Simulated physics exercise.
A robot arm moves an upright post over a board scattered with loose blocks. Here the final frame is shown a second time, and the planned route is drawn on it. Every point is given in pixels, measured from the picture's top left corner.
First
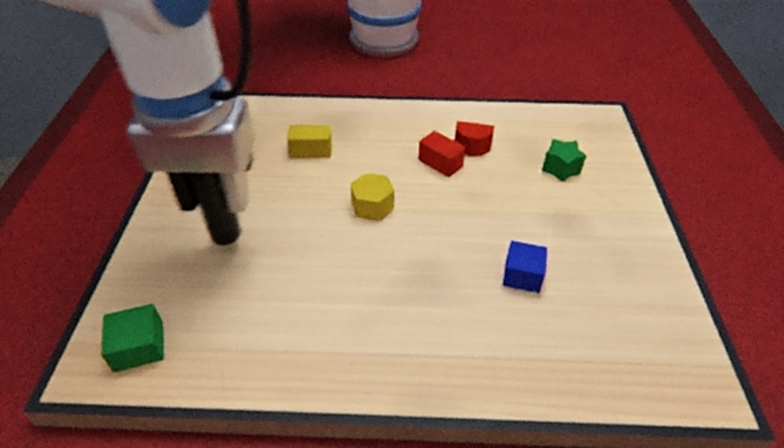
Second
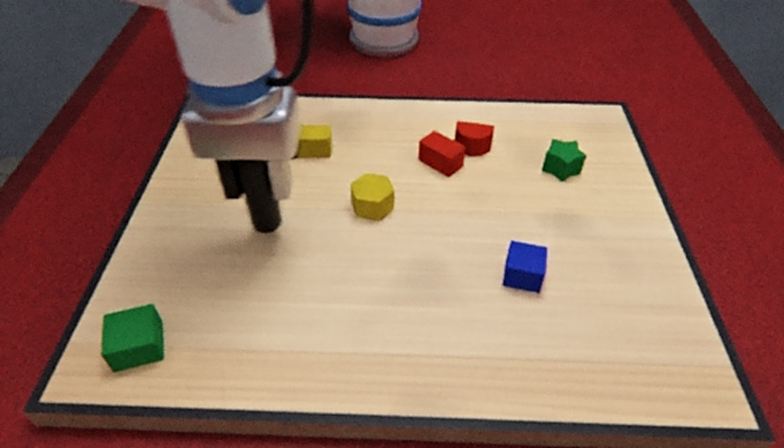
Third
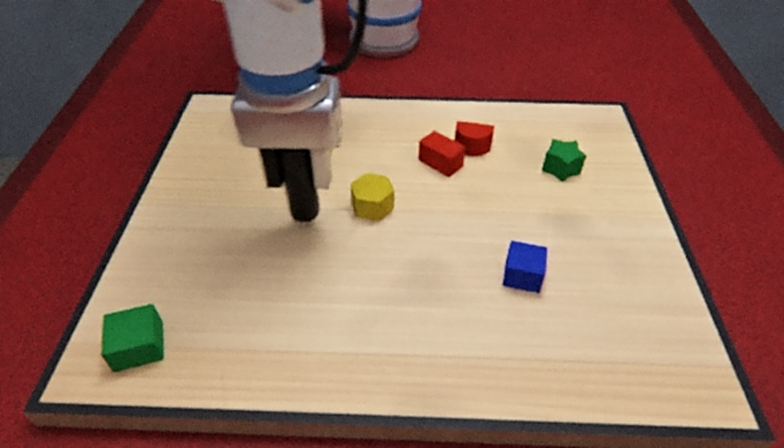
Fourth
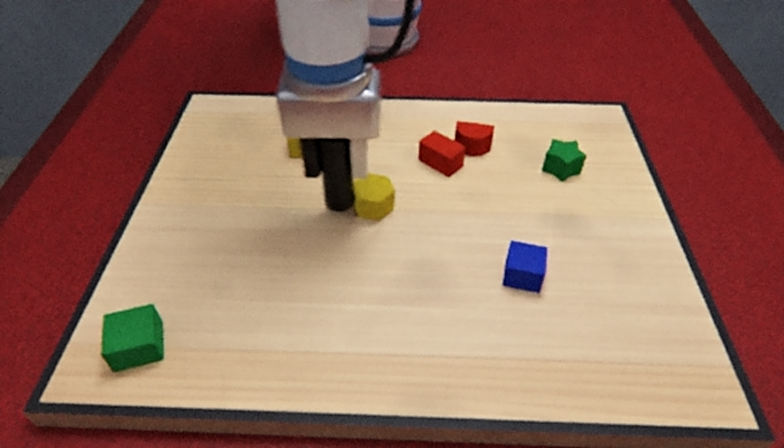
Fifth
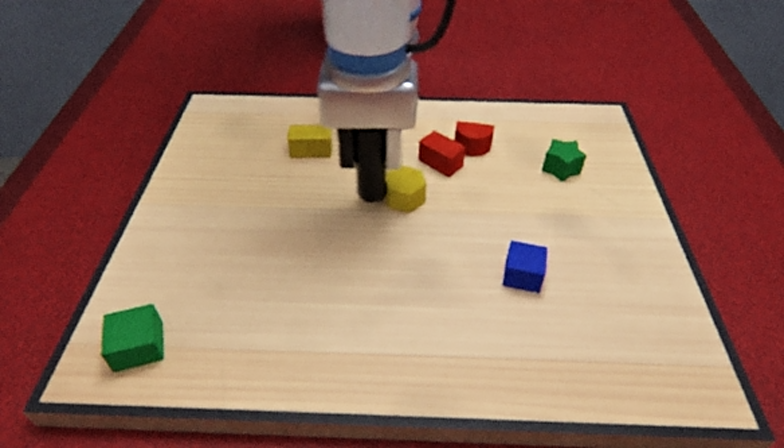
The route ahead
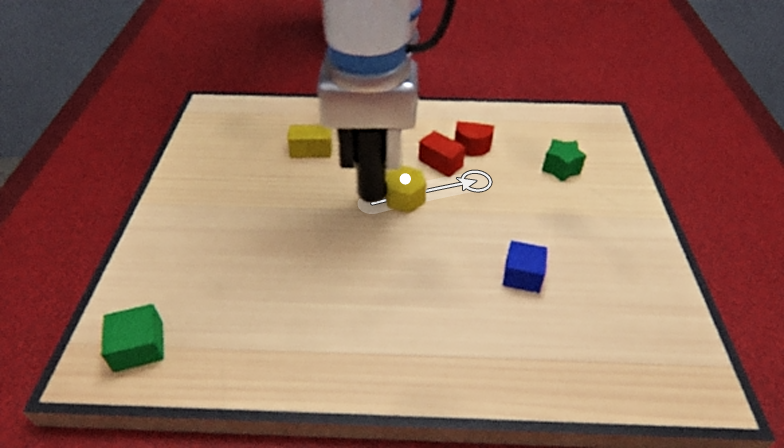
On a wooden board, a robot arm moving its dark post rightward among coloured blocks, then nudging the yellow hexagonal block slightly right.
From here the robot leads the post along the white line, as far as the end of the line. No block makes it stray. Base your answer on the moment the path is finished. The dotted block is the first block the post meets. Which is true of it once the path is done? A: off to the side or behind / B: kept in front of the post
The correct letter is B.
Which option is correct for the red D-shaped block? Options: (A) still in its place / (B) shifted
A.
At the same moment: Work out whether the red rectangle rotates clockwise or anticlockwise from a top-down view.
Verdict: Counterclockwise.
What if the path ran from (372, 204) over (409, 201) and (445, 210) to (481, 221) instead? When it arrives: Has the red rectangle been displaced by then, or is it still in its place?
It is not moved.
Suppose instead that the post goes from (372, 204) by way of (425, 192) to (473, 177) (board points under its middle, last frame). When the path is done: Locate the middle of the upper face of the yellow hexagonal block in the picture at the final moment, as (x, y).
It sits at (509, 158).
Path on the board, from (372, 204) to (476, 181); the dot is on the yellow hexagonal block.
On the path given first. One third of the way, post at (409, 185); yellow hexagonal block at (443, 171).
Two thirds of the way, post at (444, 178); yellow hexagonal block at (478, 165); red rectangle at (446, 141), turned 25° anticlockwise.
At the end, post at (478, 171); yellow hexagonal block at (512, 159); red rectangle at (446, 141), turned 25° anticlockwise; red D-shaped block in place.
